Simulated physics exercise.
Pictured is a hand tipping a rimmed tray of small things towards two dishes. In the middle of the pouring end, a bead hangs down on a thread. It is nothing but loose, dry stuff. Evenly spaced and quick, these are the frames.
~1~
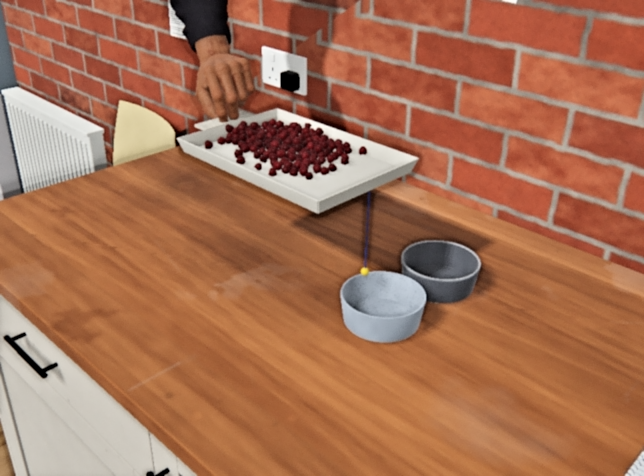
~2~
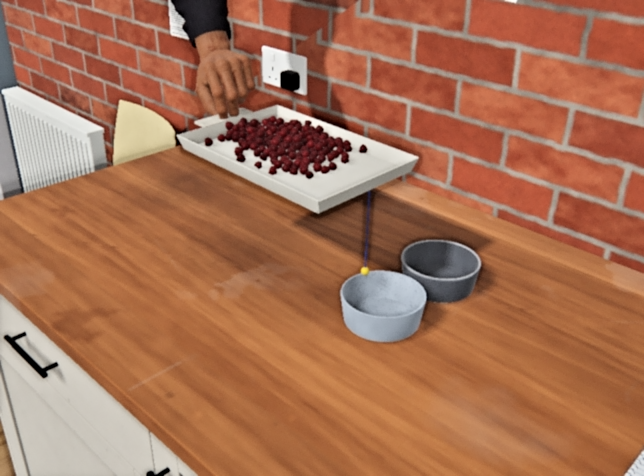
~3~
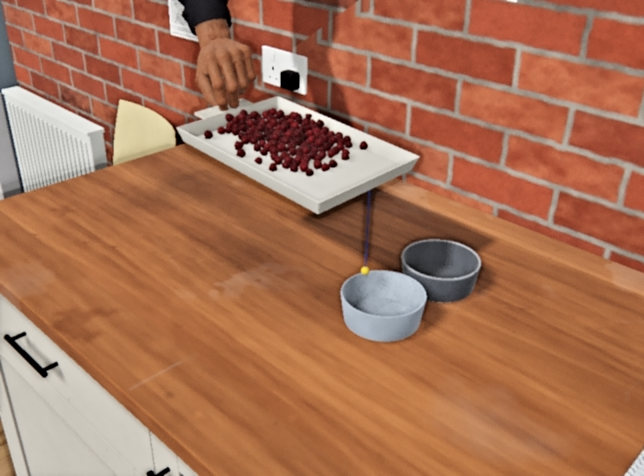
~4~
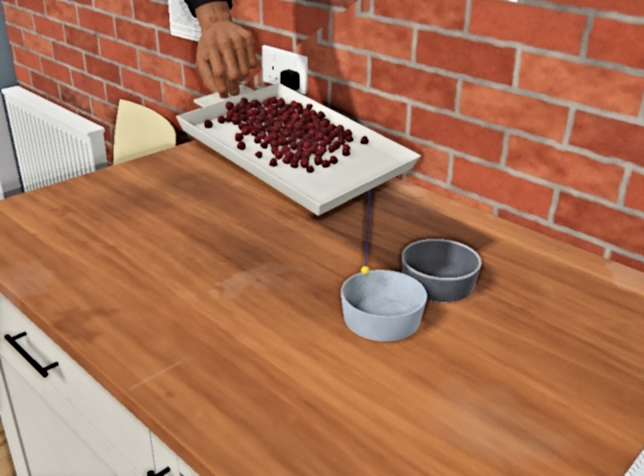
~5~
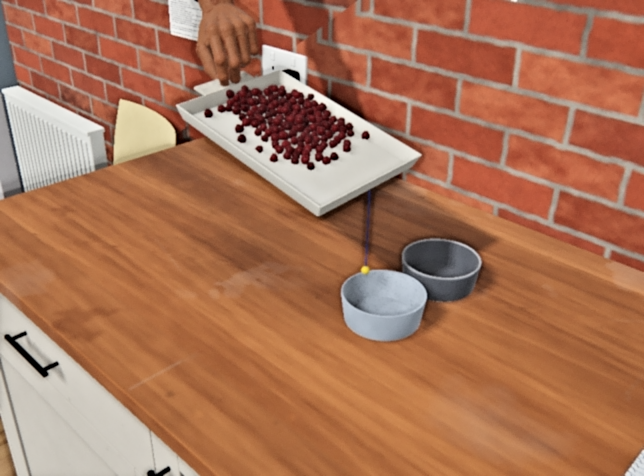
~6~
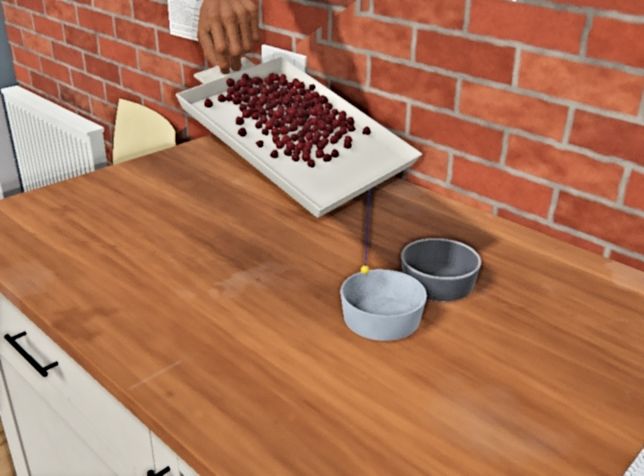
A wooden kitchen worktop beside a red brick wall is seen from above at an angle by a still camera. A hand in a dark sleeve holds the far end of a white rimmed tray of dark red dried cherries, with a yellow bead hanging below its near end by a light grey dish and a darker one. The hand steadily raises its end, tilting the tray towards the dishes.
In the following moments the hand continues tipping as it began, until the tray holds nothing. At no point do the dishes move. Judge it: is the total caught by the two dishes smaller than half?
Yes.
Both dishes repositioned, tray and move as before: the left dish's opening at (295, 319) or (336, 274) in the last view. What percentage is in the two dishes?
In order: 30 percent and 0 percent.
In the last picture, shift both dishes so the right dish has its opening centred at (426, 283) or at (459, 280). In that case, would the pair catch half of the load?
The bulk of it and then Short of half.
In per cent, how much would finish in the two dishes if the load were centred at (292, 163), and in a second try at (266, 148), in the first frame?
In order, about 30 and 30 in a hundred.
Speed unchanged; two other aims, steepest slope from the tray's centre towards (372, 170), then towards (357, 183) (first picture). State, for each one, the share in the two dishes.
Around 70 percent for the first aim and around 60 percent for the second.
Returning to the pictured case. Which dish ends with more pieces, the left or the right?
The one that comes out ahead is the leftward one.
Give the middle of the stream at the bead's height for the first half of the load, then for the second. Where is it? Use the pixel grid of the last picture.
I'd say close to (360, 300) at first and close to (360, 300) later on.
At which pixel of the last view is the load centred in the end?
About (353, 343).
Soon, tray tipped steeply; most on the tray; a stray few in the left dish; a stray few outside both; a small part in the air.
A while on, tray tipped past a quarter turn; a small part on the tray; about a quarter in the left dish; about a third outside both; about a quarter in the air.
Towards the end, tray tipped past a quarter turn; about a third in the left dish; about two thirds outside both.
Finally, tray tipped past a quarter turn; about a third in the left dish; none in the right dish; about two thirds outside both.
